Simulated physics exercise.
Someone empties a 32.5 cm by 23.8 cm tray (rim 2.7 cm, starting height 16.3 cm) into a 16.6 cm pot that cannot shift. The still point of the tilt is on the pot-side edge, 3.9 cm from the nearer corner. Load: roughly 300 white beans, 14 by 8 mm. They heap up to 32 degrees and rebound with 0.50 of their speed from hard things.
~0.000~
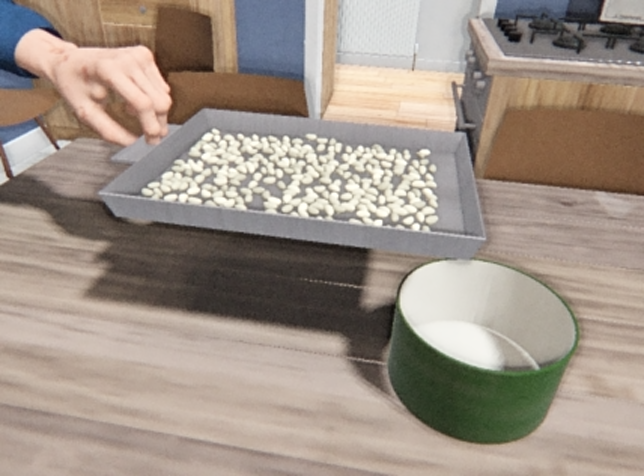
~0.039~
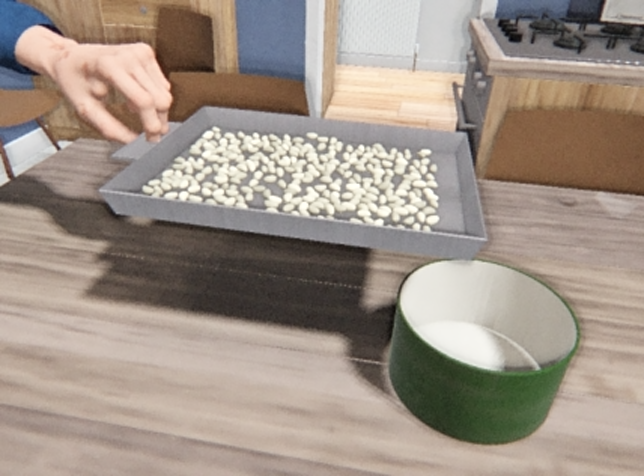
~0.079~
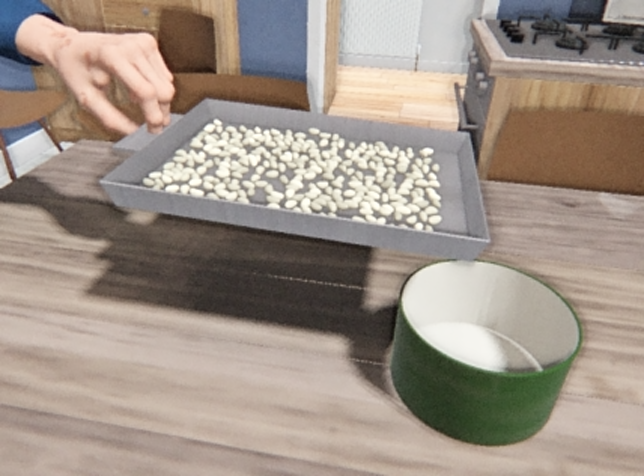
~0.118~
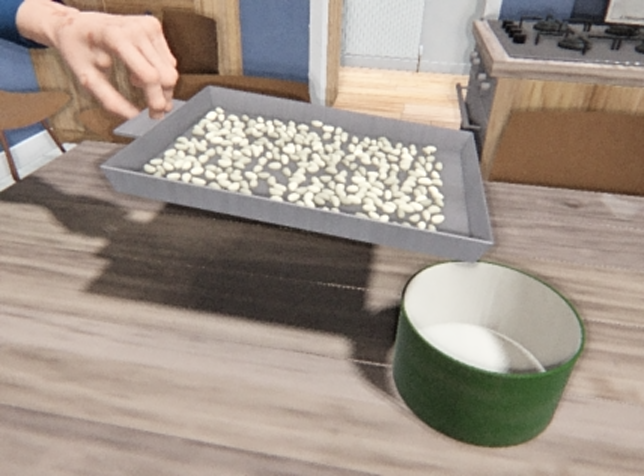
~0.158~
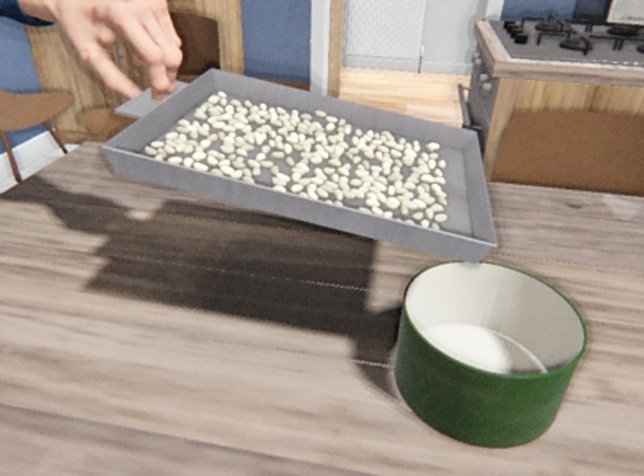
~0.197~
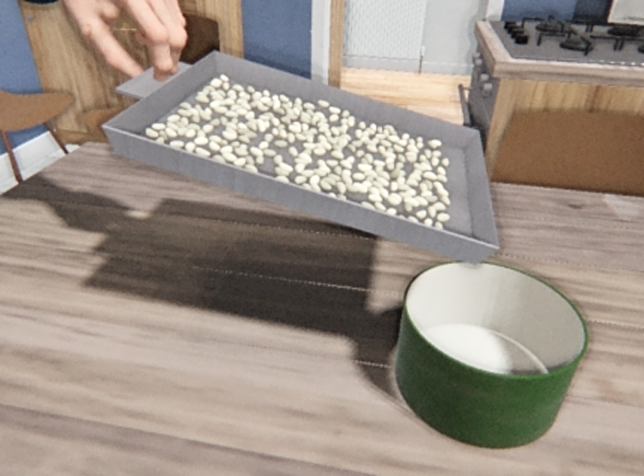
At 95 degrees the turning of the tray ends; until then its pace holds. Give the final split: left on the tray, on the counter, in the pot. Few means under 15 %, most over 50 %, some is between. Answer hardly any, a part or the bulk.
Tray hardly any, counter a part, pot the bulk.
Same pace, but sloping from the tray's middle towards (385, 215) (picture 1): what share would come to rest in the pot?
About 95 per cent.
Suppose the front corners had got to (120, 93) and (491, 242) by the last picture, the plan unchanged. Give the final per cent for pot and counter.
Pot 55, counter 45.
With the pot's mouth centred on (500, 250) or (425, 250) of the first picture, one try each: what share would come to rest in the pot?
About 40 and 0 per cent.
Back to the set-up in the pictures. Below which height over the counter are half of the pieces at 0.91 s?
Some 16 cm.
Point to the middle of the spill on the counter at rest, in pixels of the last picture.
Near (576, 319).
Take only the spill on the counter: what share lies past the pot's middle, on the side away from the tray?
About 90 per cent.
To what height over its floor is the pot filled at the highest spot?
About 2.5 cm.
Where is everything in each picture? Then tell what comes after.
In the first frame, tray tilt 0 degrees, front corners at (111, 190) and (475, 233); middle of the pieces at (298, 178); pot at (485, 307).
In the second frame, tray tilt 1 degrees, front corners at (111, 188) and (476, 234); middle of the pieces at (298, 177).
In the third frame, tray tilt 2 degrees, front corners at (112, 179) and (479, 235); middle of the pieces at (300, 173).
In the fourth frame, tray tilt 5 degrees, front corners at (114, 164) and (483, 237), lowest corner right front; middle of the pieces at (303, 166).
In the fifth frame, tray tilt 9 degrees, front corners at (115, 145) and (486, 238), lowest corner right front; middle of the pieces at (307, 157).
In the sixth frame, tray tilt 13 degrees, front corners at (116, 125) and (489, 240), lowest corner right front; middle of the pieces at (309, 147); pot at (492, 310). The tray's pace is about 90 degrees a second.
After 0.63 s, tilt 53 degrees; the tray holds 100 %, the pot 0 %.
After 0.91 s, tilt 79 degrees; the tray holds 50 %, the pot 20 %.
After 1.30 s, tilt 95 degrees; the tray holds 5 %, the pot 60 %.
At rest (2.6 s), tray 0 %, counter 30 %, pot 70 %.
